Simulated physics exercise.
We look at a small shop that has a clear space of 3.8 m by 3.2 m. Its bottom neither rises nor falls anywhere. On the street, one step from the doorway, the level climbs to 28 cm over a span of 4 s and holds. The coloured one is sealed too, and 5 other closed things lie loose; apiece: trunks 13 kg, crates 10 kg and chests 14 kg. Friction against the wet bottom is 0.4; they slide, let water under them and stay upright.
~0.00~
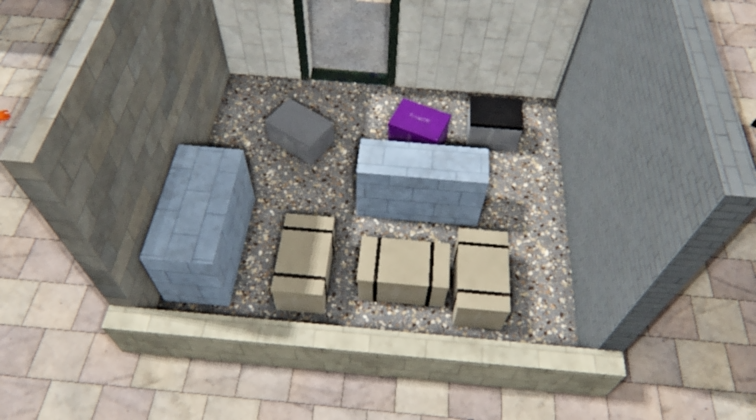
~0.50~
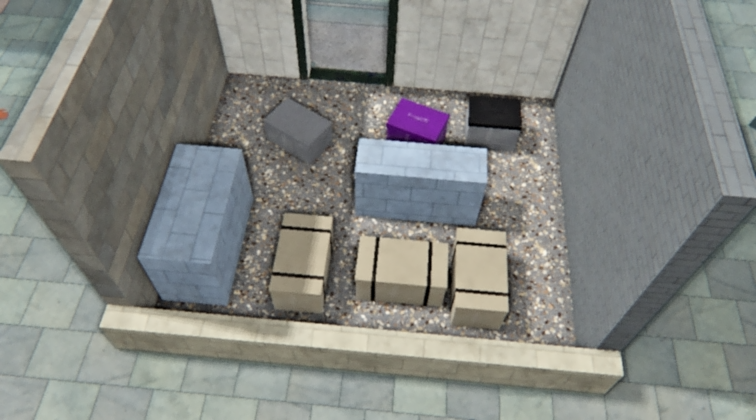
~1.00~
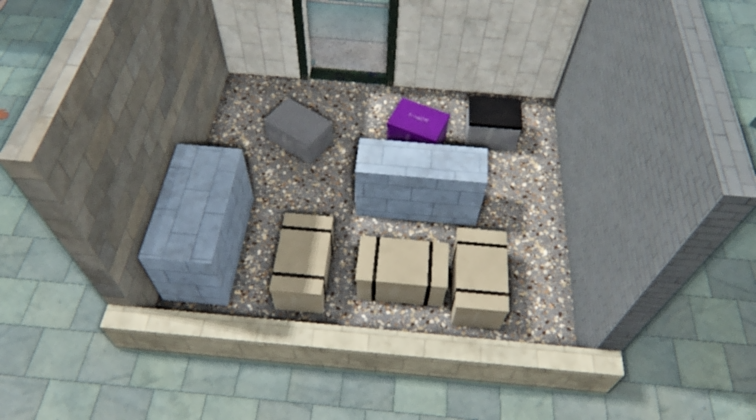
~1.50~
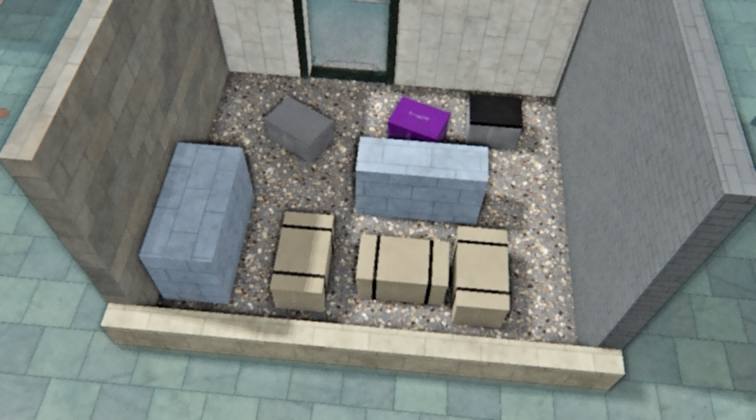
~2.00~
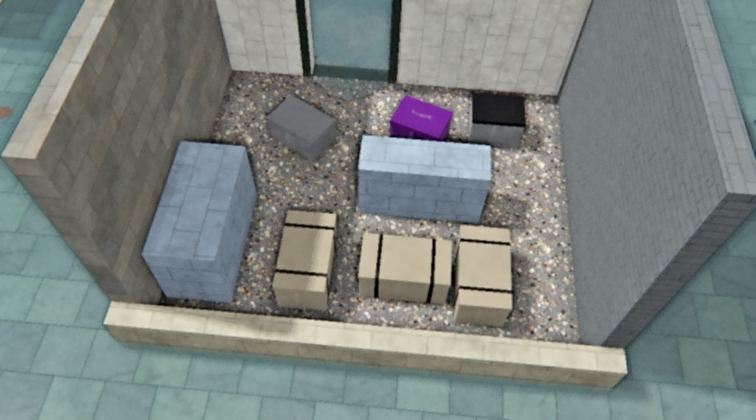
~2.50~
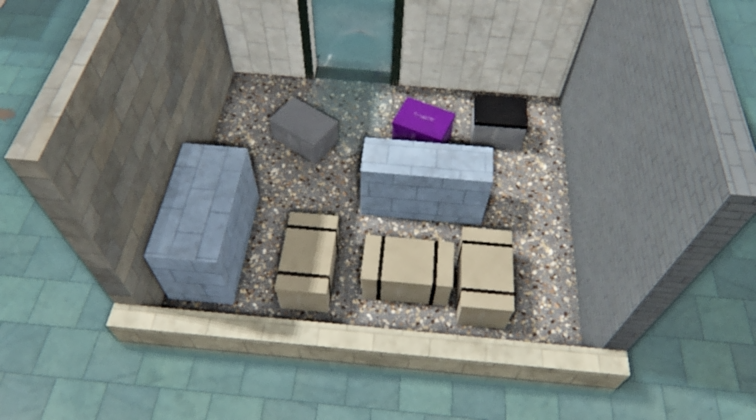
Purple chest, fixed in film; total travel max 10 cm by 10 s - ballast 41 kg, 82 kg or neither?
My call: It is fine with the lighter amount.
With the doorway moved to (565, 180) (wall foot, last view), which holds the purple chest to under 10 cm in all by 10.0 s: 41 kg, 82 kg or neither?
With that change, the big one is needed.
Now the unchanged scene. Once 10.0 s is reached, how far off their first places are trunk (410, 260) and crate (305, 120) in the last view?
First 100 cm, then 250 cm.
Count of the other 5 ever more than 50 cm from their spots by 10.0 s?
The number is 4.
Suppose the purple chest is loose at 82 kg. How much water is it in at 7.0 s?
8 cm, roughly.
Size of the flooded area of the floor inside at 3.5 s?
I'd put it close to 3.0 m2.
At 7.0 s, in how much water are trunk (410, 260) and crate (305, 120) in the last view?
I'd estimate 4 cm for the first and 12 cm for the second.
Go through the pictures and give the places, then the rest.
In the first frame, the purple chest at (420, 119) rests on the ground; water covers 0.0 m2; 0 of 6 have shifted.
In the second frame, the purple chest at (418, 119) rests on the ground; 0.0 m2 under water; 0 of 6 have shifted.
In the third frame, the purple chest at (419, 119), on the bottom; 0.0 m2 under water; 0 of 6 have shifted.
In the fourth frame, the purple chest at (419, 117) rests on the ground; 0.0 m2 under water; 0 of 6 have shifted.
In the fifth frame, the purple chest at (422, 116) rests on the ground; water covers 0.2 m2; 0 of 6 have shifted.
In the sixth frame, the purple chest at (424, 118) rests on the ground; 0.8 m2 under water; 0 of 6 have shifted.
After 3.5 s the purple chest would be 0 cm from its start with 41 kg and 0 cm from its start with 82 kg; 3 cm of water round it then.
After 4.5 s the purple chest would be 0 cm from its start with 41 kg and 0 cm from its start with 82 kg; 6 cm of water round it then.
After 7.0 s the purple chest would be 0 cm from its start with 41 kg and 0 cm from its start with 82 kg; 8 cm of water round it then.
After 10.0 s the purple chest would be 0 cm from its start with 41 kg and 0 cm from its start with 82 kg; 11 cm of water round it then.
